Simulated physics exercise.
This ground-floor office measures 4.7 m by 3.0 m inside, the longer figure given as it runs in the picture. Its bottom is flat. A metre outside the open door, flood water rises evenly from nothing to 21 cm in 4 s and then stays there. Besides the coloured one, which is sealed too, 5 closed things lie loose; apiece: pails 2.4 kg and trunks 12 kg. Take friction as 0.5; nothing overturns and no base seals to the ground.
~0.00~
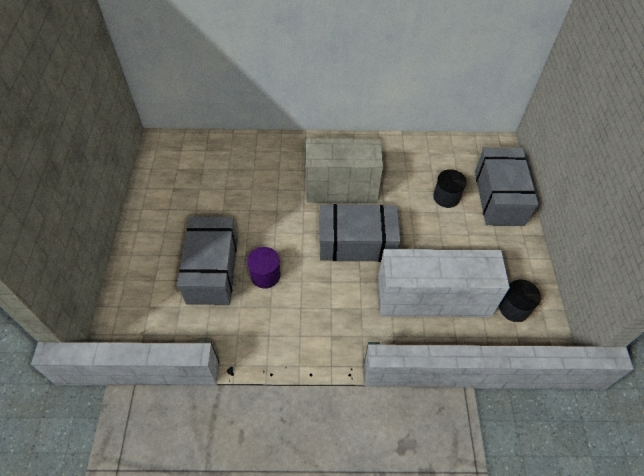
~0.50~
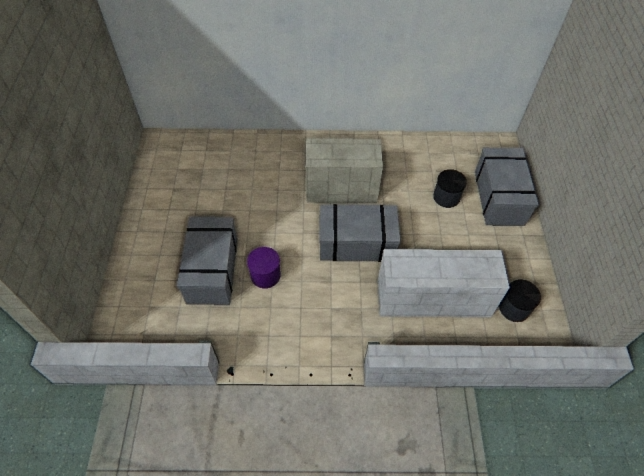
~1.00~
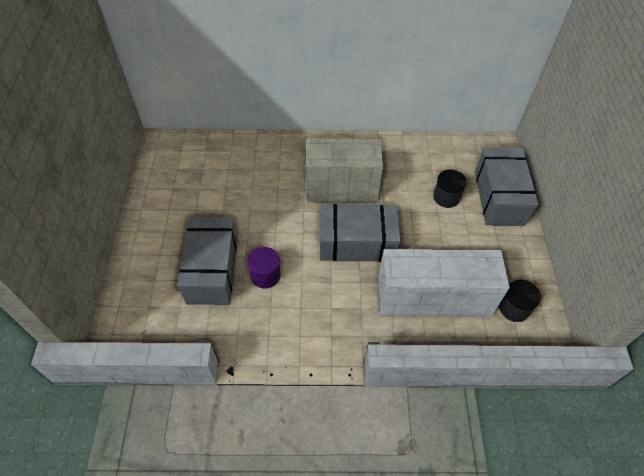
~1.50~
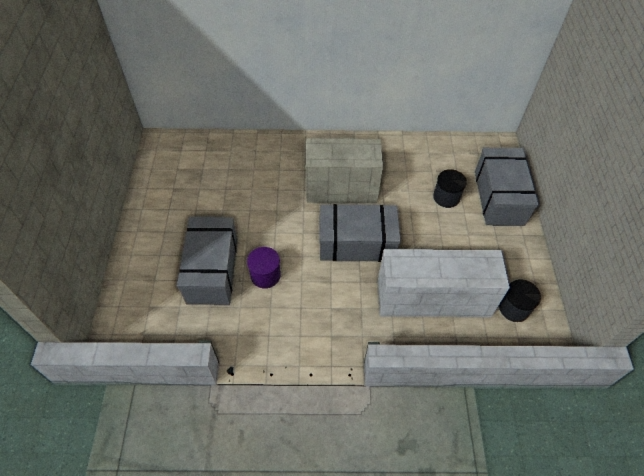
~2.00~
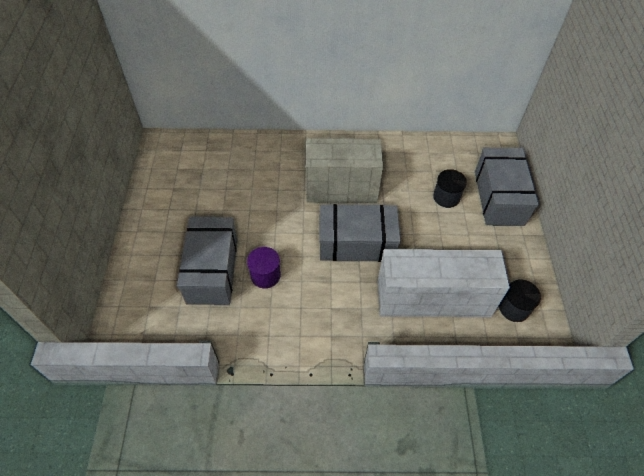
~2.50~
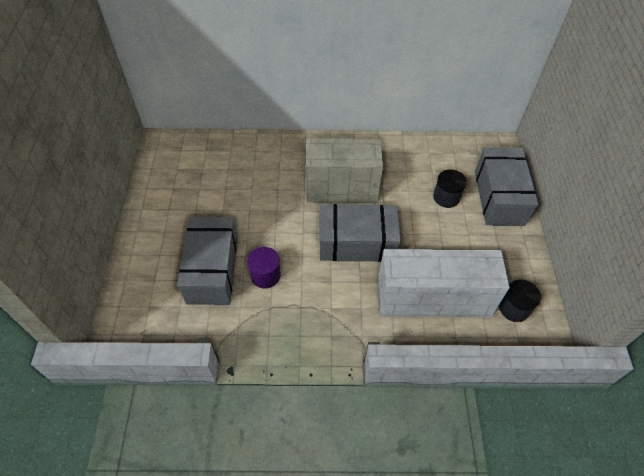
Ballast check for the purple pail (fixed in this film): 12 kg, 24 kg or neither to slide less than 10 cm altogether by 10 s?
I expect that only the higher weight holds it.
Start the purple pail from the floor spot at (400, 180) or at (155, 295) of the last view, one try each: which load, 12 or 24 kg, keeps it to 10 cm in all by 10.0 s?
In that order: The smaller is enough; either load holds.
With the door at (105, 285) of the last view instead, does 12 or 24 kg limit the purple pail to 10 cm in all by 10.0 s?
Then only the larger load is enough.
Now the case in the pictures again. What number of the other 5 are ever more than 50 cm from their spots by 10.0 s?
That makes 4.
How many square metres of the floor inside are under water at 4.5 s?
Some 6.0 m2.
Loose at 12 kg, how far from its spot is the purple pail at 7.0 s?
Roughly 50 cm.
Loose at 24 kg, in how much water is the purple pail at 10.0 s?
Roughly 10 cm.
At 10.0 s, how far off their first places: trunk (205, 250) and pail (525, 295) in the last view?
In that order: 140 cm, 20 cm.
After 3.5 s the purple pail would be 0 cm from its start with 12 kg and 0 cm from its start with 24 kg; 6 cm of water round it then.
After 4.5 s the purple pail would be 15 cm from its start with 12 kg and 0 cm from its start with 24 kg; 8 cm of water round it then.
After 7.0 s the purple pail would be 50 cm from its start with 12 kg and 0 cm from its start with 24 kg; 8 cm of water round it then.
After 10.0 s the purple pail would be 71 cm from its start with 12 kg and 0 cm from its start with 24 kg; 10 cm of water round it then.
